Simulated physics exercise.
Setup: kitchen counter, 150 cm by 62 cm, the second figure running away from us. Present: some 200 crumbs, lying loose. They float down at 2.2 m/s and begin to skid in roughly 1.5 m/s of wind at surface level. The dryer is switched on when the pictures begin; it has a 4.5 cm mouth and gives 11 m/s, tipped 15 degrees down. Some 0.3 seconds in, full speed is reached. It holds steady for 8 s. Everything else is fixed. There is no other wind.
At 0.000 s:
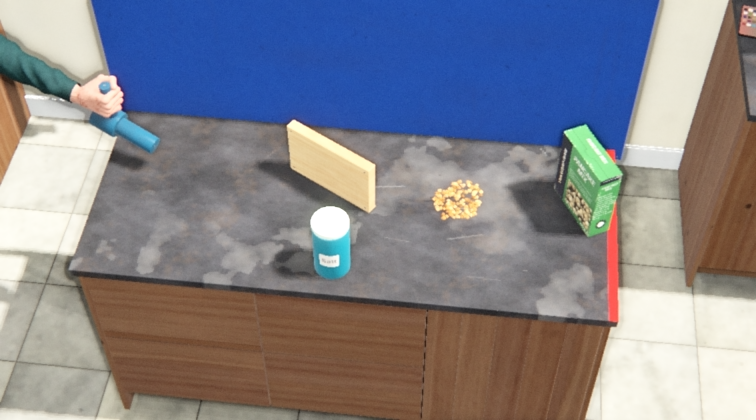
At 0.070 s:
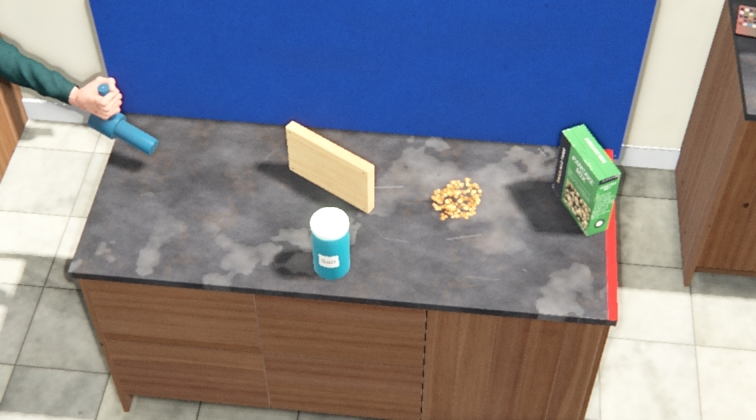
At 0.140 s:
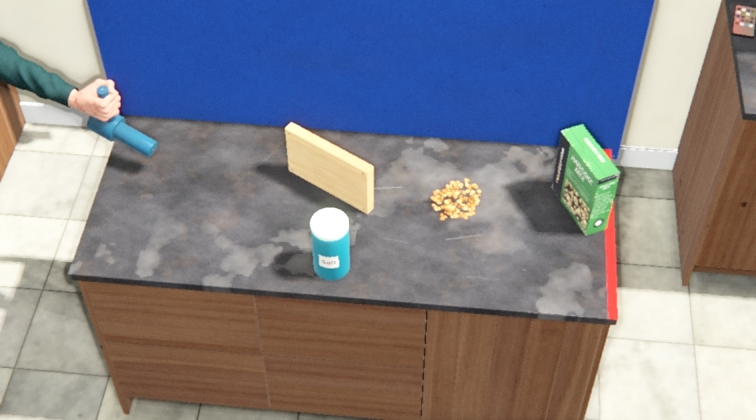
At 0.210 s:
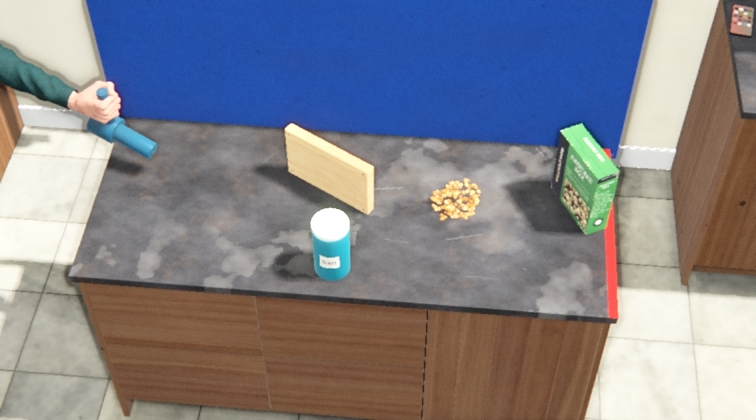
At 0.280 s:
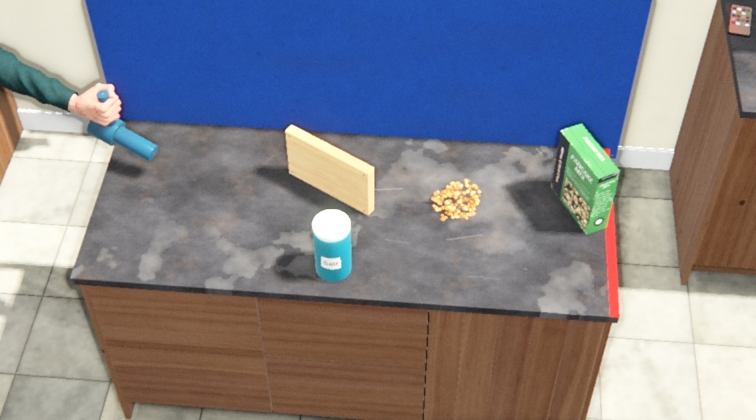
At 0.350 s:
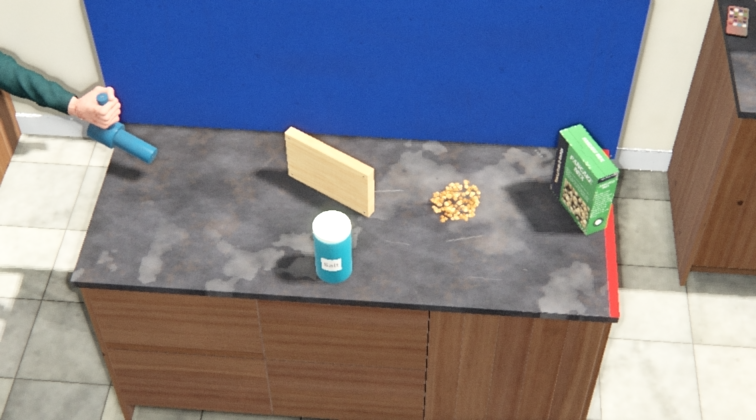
A hand at the left holds a blue dryer angled down over a dark kitchen counter, barely moving, while a loose pile of golden crumbs lies still between an upright wooden board and a green carton, behind a teal container.
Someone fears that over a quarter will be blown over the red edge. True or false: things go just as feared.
False.
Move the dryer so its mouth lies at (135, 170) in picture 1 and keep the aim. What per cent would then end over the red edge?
That gives roughly 0 % in the end.
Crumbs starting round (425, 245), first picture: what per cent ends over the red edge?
Expected share: Near 80 %.
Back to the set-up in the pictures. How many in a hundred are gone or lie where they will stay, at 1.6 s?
Estimate: Close to 70 %.
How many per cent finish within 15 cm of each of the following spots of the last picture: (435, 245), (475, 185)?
Roughly 40 % and 100 %, in that order.
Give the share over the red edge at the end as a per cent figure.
It ends up close to 0 in a hundred.
After 1.6 s, 30 % are on the move or not yet settled, 0 % are over the red edge; the middle of those still in play is near (459, 204).
After 2.6 s, 30 % are on the move or not yet settled, 0 % are over the red edge; the middle of those still in play is near (459, 204).
After 4.4 s, 27 % are on the move or not yet settled, 0 % are over the red edge; the middle of those still in play is near (459, 204).
After 8.0 s, at the end, 0 % are over the red edge; the middle of those still in play is near (459, 204).
